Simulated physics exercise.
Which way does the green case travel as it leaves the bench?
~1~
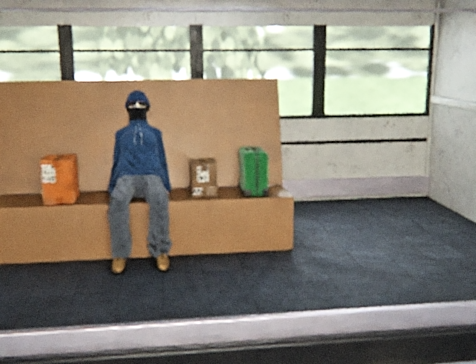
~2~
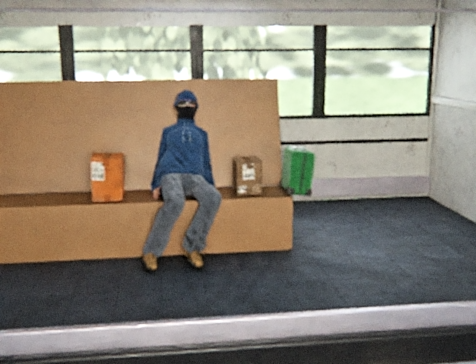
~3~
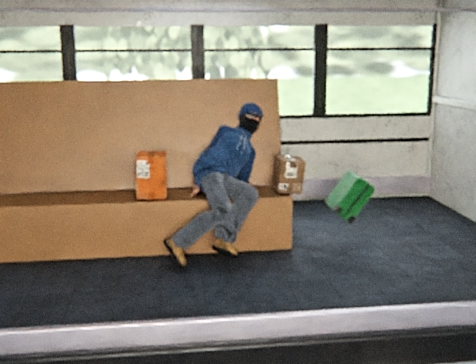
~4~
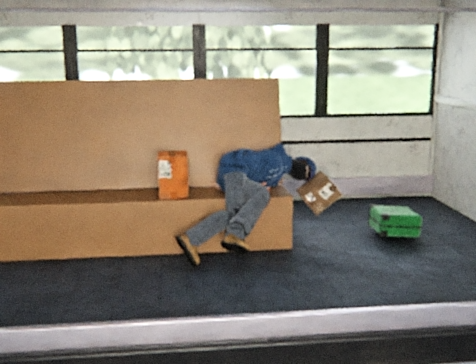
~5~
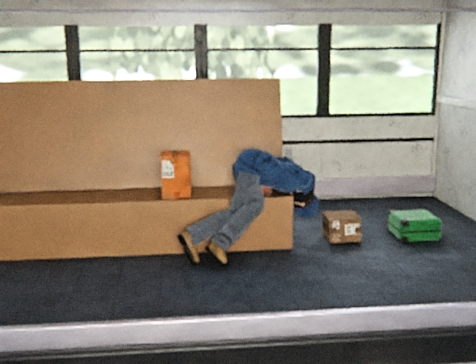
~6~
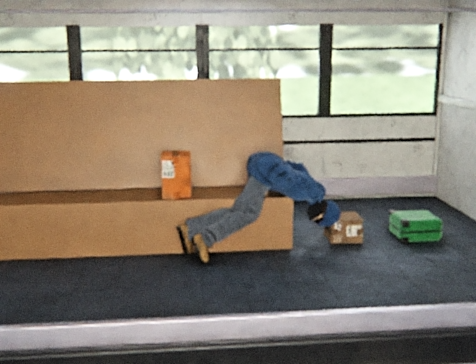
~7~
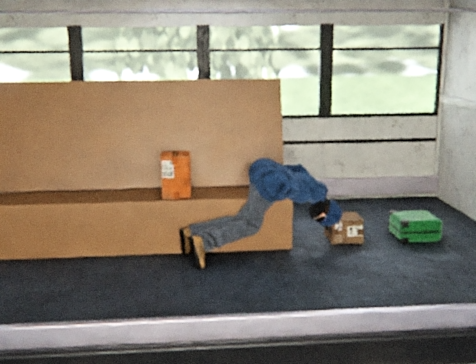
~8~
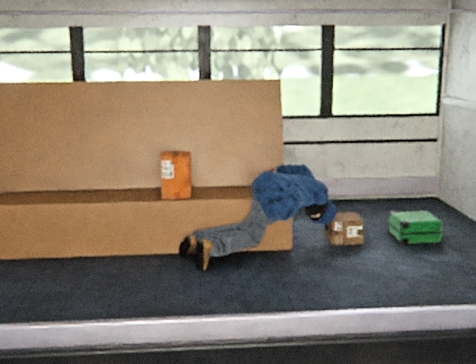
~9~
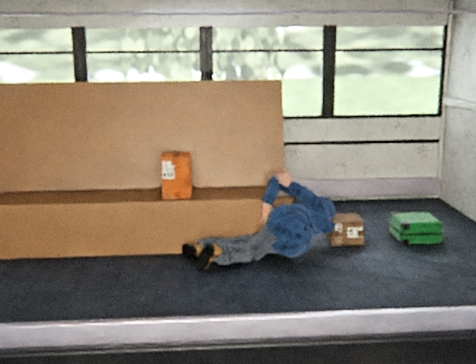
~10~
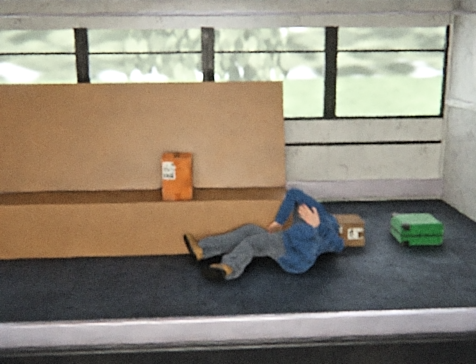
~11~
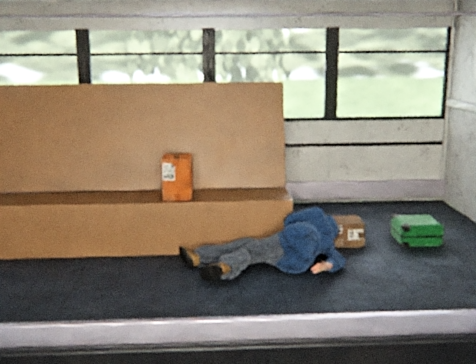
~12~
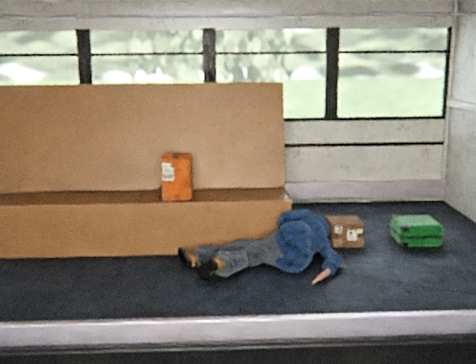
The green case moves to the right, dropping off the end of the bench and coming to rest on the floor.
